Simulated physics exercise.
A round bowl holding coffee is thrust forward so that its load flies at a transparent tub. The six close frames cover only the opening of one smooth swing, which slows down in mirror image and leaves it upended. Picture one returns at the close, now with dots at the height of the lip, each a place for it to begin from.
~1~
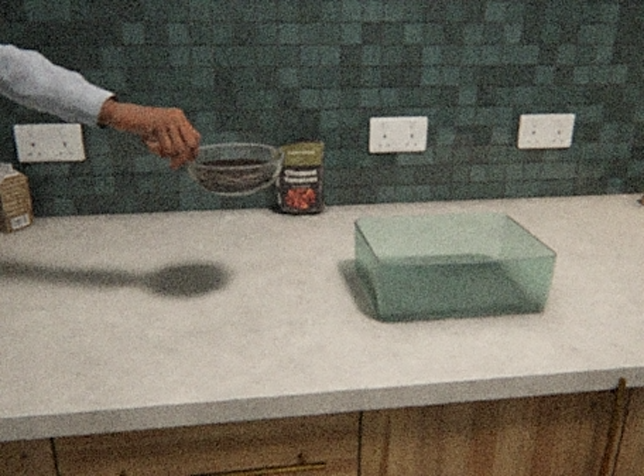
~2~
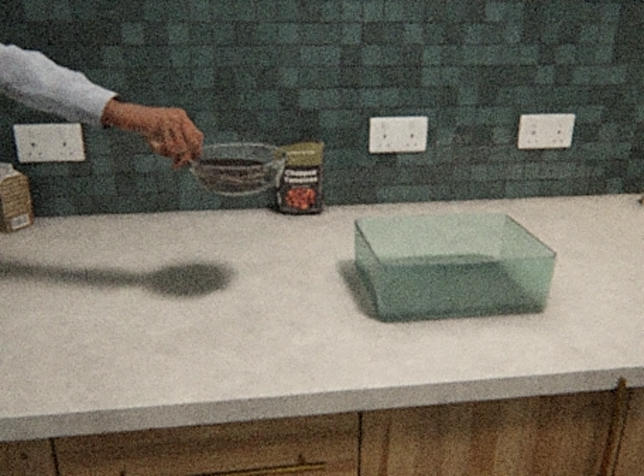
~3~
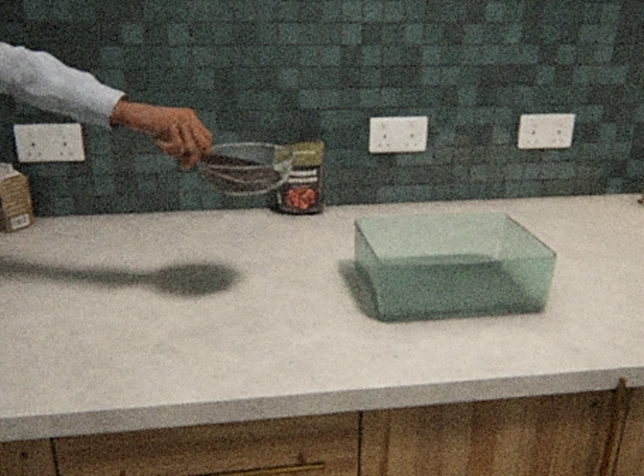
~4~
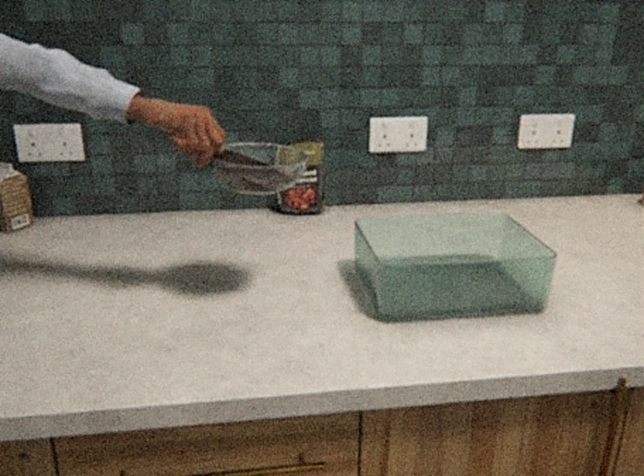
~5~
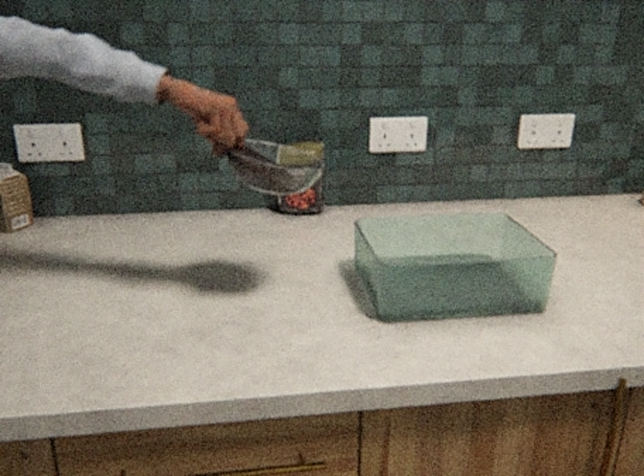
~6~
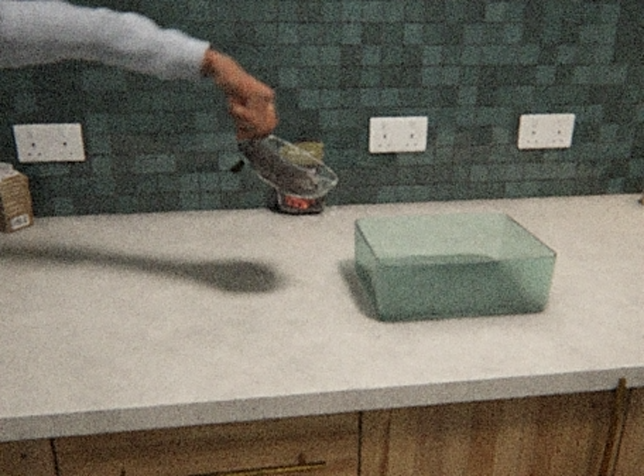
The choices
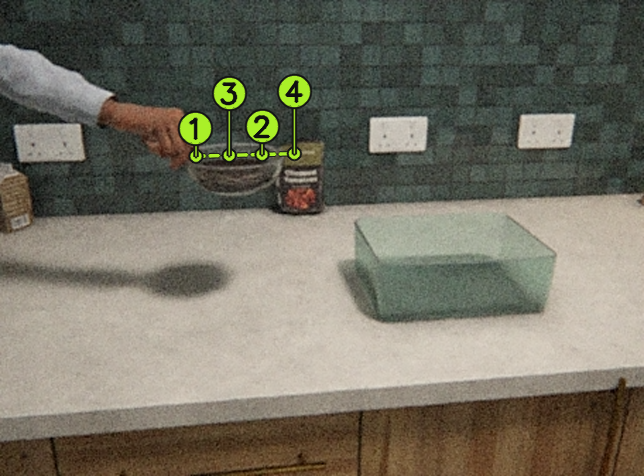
A hand held a clear round bowl with something dark in it above a pale counter, then moved it right, toward a see-through green tub, and tilted it more and more steeply.
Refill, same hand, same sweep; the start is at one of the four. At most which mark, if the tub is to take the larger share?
2.
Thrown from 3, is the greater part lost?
Yes, it does.
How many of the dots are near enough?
Two of the four.
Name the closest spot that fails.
3 it is.
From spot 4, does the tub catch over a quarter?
Yes, clearly.
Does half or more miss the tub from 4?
No, that is safe.
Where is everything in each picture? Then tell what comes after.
In the first frame, upright, lip at (282, 153); tub from (377, 320) to (545, 309); nothing has left yet.
In the second frame, upright, lip at (285, 153); nothing has left yet.
In the third frame, upright, lip at (293, 153); nothing has left yet.
In the fourth frame, tipped about 2°, lip at (306, 155); coffee is over the rim, down to (218, 153).
In the fifth frame, tipped about 13°, lip at (322, 163); coffee is over the rim, down to (221, 156).
In the sixth frame, tipped about 29°, lip at (336, 176); coffee is over the rim, down to (235, 171).
On the marked copy, 1 at (195, 156); 2 at (262, 154); 3 at (229, 155); 4 at (294, 153).
With 1, about 0 % lands in the tub, 97 % falls short and 3 % goes beside or beyond.
With 2, about 73 % lands in the tub, 20 % falls short and 7 % goes beside or beyond.
With 3, about 25 % lands in the tub, 71 % falls short and 4 % goes beside or beyond.
With 4, about 85 % lands in the tub, 6 % falls short and 9 % goes beside or beyond.
